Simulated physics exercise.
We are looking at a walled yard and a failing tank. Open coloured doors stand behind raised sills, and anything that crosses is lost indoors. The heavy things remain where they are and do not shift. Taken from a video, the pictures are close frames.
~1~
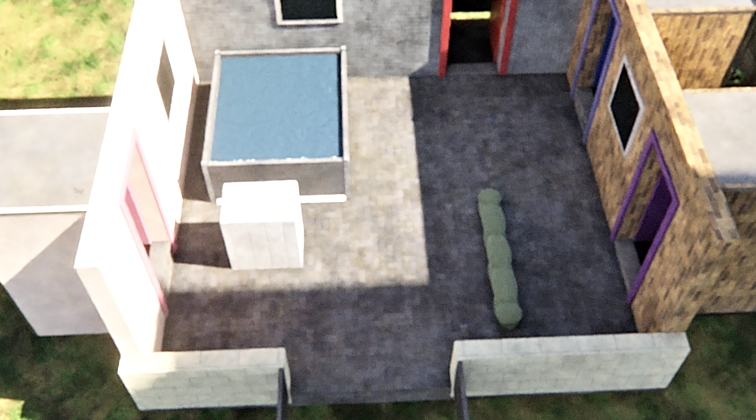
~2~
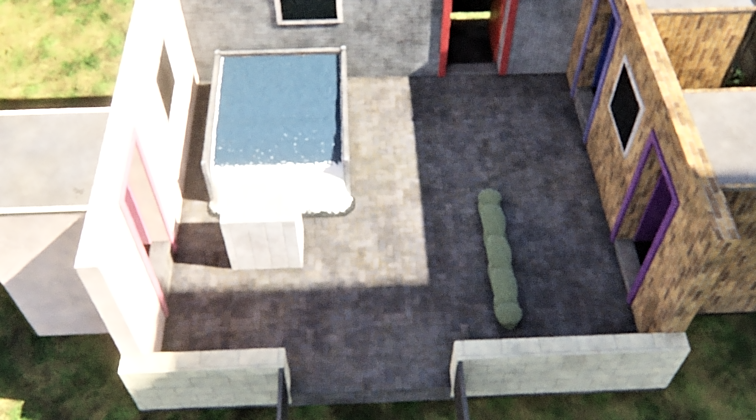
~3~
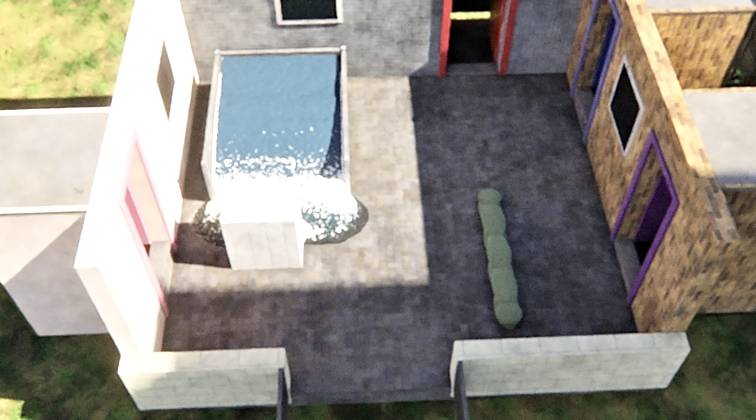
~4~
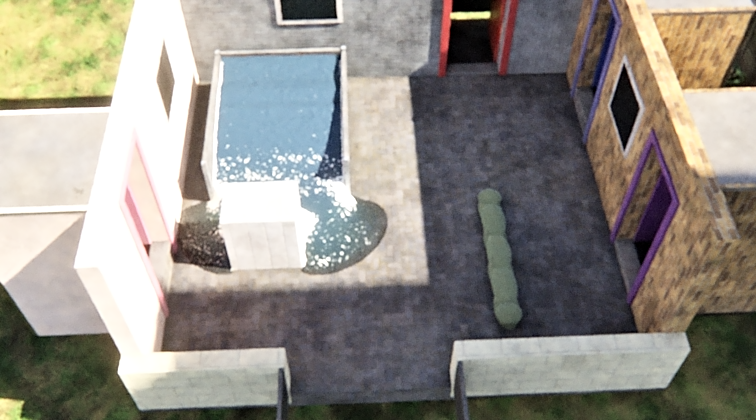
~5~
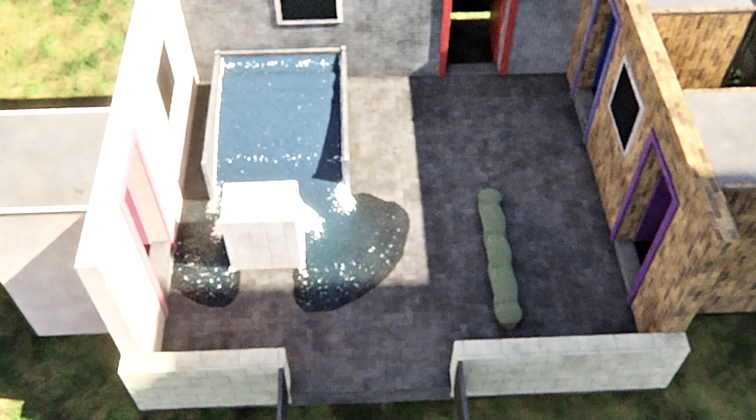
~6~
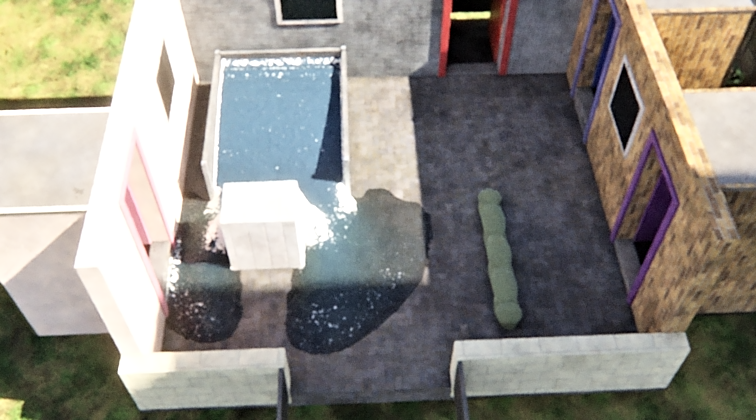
The clip shows a walled yard with open coloured doors and a still water tank, whose near side then gives way, pouring water around a pale block and spreading in dark, foamy pools across the paving toward the viewer.
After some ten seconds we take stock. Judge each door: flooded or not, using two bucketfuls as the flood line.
The blue door is not flooded. The red door is flooded. The pink door is not flooded. The purple door is not flooded.
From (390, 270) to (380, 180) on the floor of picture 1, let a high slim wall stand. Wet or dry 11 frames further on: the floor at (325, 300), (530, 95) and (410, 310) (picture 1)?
Taking the three spots in turn, they are inundated, unwetted and inundated.
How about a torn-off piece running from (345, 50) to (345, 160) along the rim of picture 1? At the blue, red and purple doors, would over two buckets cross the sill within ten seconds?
The blue door tops the limit, the red door tops the limit and the purple door tops the limit.
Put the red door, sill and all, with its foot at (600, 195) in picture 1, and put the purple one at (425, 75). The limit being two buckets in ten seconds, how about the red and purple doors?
Well, the red door falls below the limit, but the purple door falls below the limit.
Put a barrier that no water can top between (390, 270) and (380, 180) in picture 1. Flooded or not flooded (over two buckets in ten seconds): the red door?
Reading for red: It gets too little.
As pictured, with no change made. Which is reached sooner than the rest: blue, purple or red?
It's the purple-painted one.
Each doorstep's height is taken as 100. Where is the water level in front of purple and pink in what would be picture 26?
I'd put the first at close to 100 per cent and the second at close to 30 per cent.
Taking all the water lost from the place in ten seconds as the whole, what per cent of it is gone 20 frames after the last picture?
About 45 per cent.
A moment on, water covers 35 % of the floor; the blue door not reached, the red door not reached, the pink door wet at the sill, nothing in, the purple door not reached.
Next, water covers 50 % of the floor; the blue door not reached, the red door not reached, the pink door wet at the sill, nothing in, the purple door not reached.
Then, water covers 60 % of the floor; the blue door not reached, the red door not reached, the pink door wet at the sill, nothing in, the purple door wet at the sill, nothing in.
Later, water covers 90 % of the floor; the blue door wet at the sill, nothing in, the red door wet at the sill, nothing in, the pink door wet at the sill, nothing in, the purple door under two buckets in.
In the end, water covers 95 % of the floor; the blue door wet at the sill, nothing in, the red door over two buckets in, the pink door wet at the sill, nothing in, the purple door under two buckets in.
